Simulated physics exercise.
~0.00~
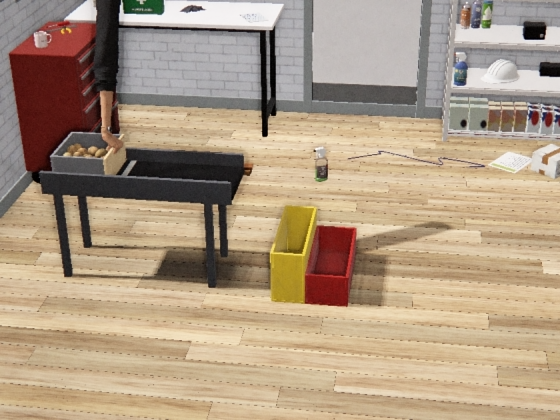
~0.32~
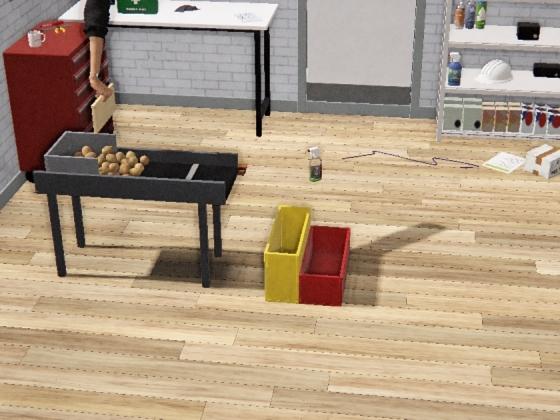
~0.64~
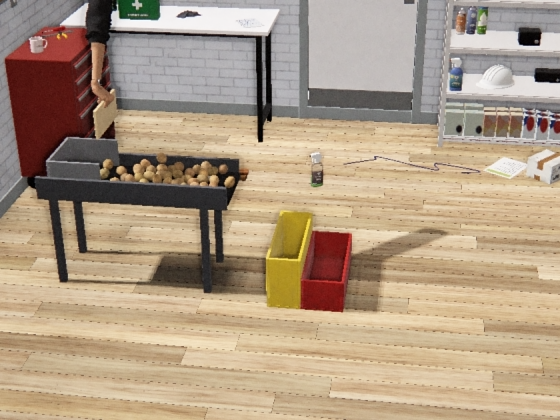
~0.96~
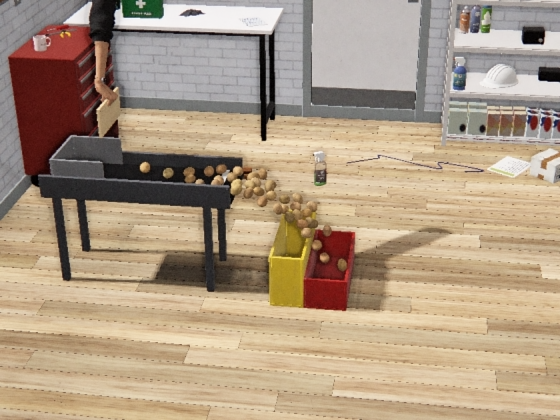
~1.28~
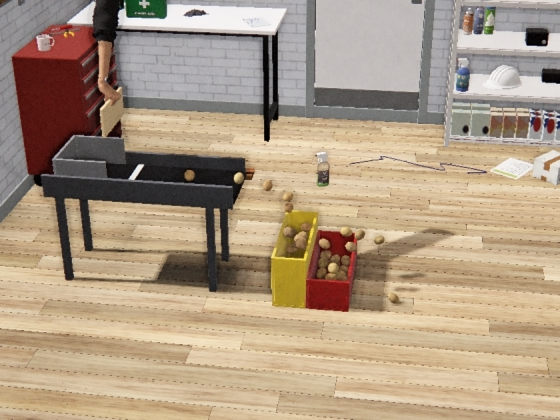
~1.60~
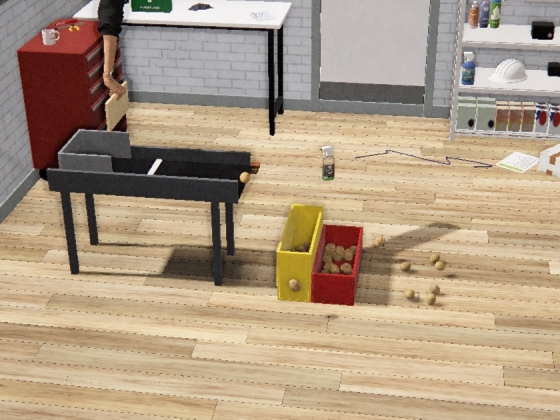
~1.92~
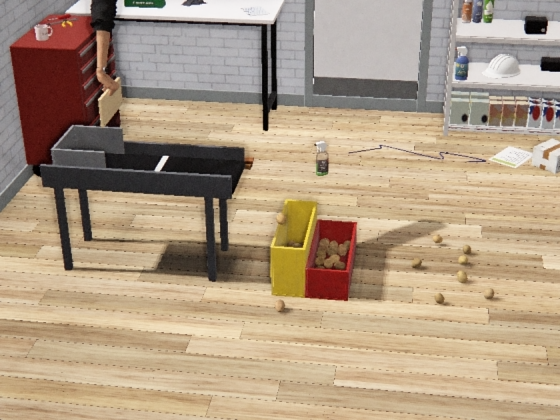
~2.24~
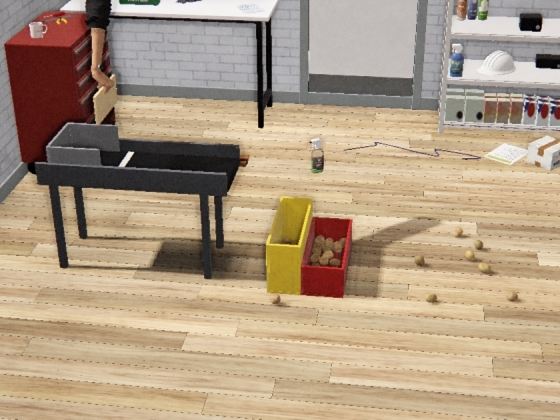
A dark conveyor on legs stands at the left of a wood-floored workshop, seen from above by a slightly swaying camera, with potatoes in a grey pen at its left end. A yellow bin and a red tote sit on the floor to its right, before a white table, a door and shelves. A person beside a red cabinet lifts the pen's gate, and the potatoes spread rightward along the belt. They pour off the end into both containers, while several overshoot and roll right. Finally the belt is empty, the tote holds a visible heap, and one potato rests before the yellow bin.
